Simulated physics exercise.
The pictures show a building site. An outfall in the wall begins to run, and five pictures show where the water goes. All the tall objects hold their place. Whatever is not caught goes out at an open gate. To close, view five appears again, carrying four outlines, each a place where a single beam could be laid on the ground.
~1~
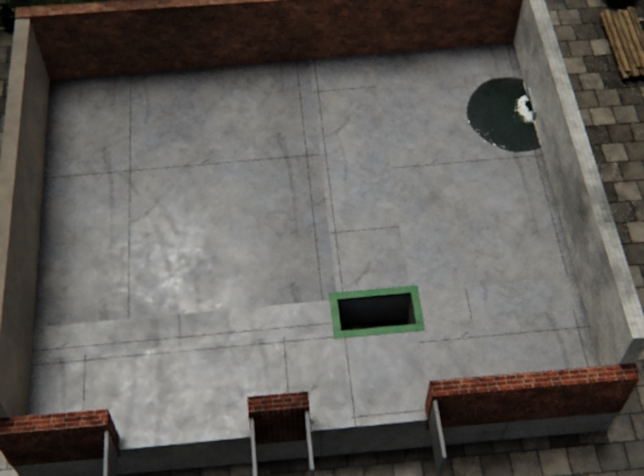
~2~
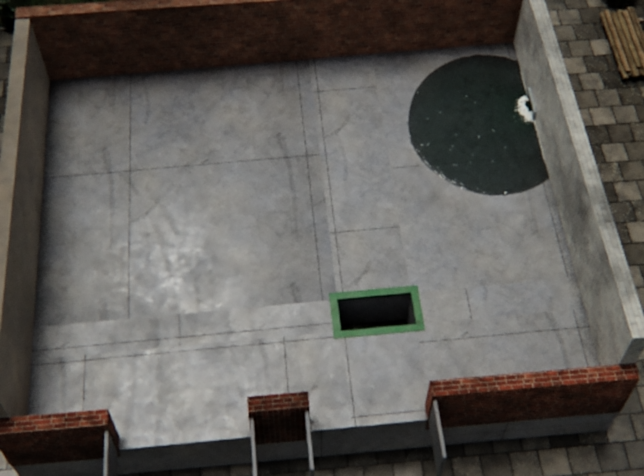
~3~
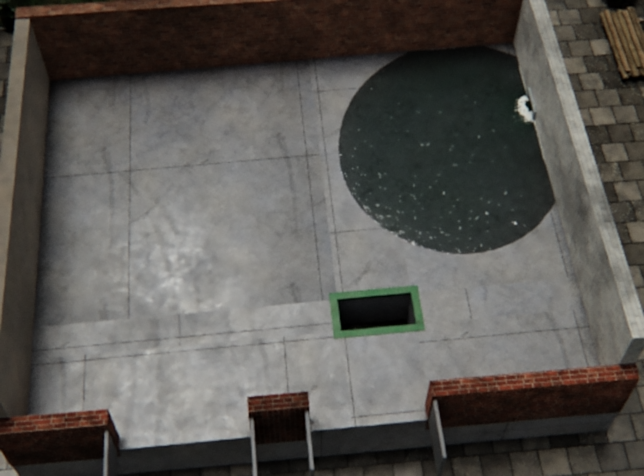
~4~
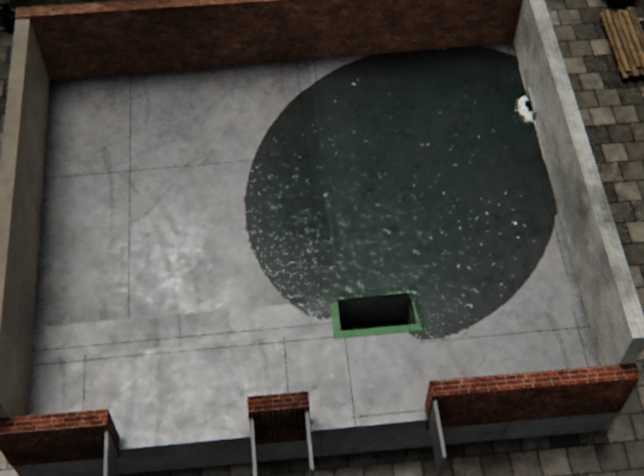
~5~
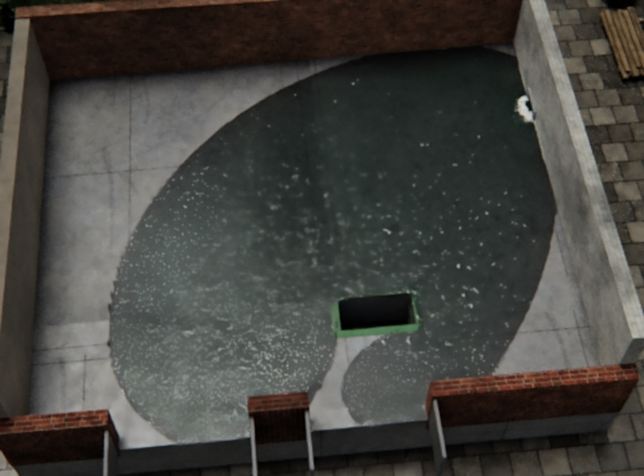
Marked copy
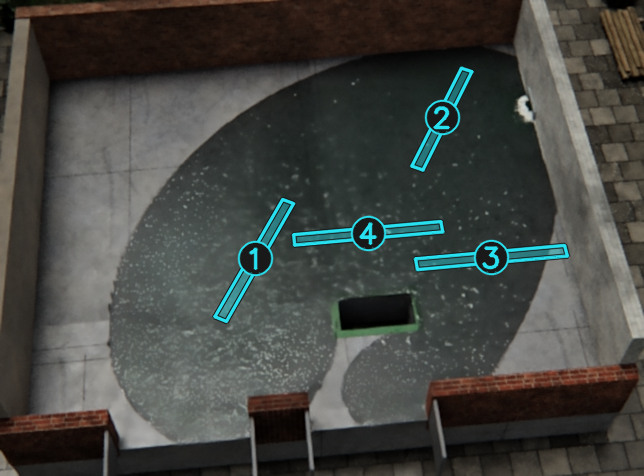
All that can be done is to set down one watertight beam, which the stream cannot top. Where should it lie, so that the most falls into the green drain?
Position 2 does it best.
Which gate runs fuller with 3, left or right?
The left gate.
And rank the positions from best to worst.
The order is 2, 1, 3, 4.
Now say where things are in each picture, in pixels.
The first picture shows outfall at (532, 105); green drain at (376, 312); open gate at (185, 428); open gate at (367, 411); 3 % of the ground under water, visible out to (504, 148); green drain still dry.
In the second picture, 9 % of the ground under water, visible out to (418, 144); green drain still dry.
In the third picture, 21 % of the ground under water, visible out to (359, 195); green drain still dry.
In the fourth picture, 38 % of the ground under water, visible out to (304, 306); green drain taking water.
In the fifth picture, 63 % of the ground under water, visible out to (128, 375); green drain taking water.
In cyan, 1 from (220, 319) to (288, 201); 2 from (417, 168) to (466, 69); 3 from (416, 264) to (565, 250); 4 from (294, 239) to (441, 226).
With 1, about 23 % of the stream goes into the green drain, about 75 % out by the gates.
With 2, about 42 % of the stream goes into the green drain, about 55 % out by the gates.
With 3, about 16 % of the stream goes into the green drain, about 83 % out by the gates.
With 4, about 10 % of the stream goes into the green drain, about 89 % out by the gates.
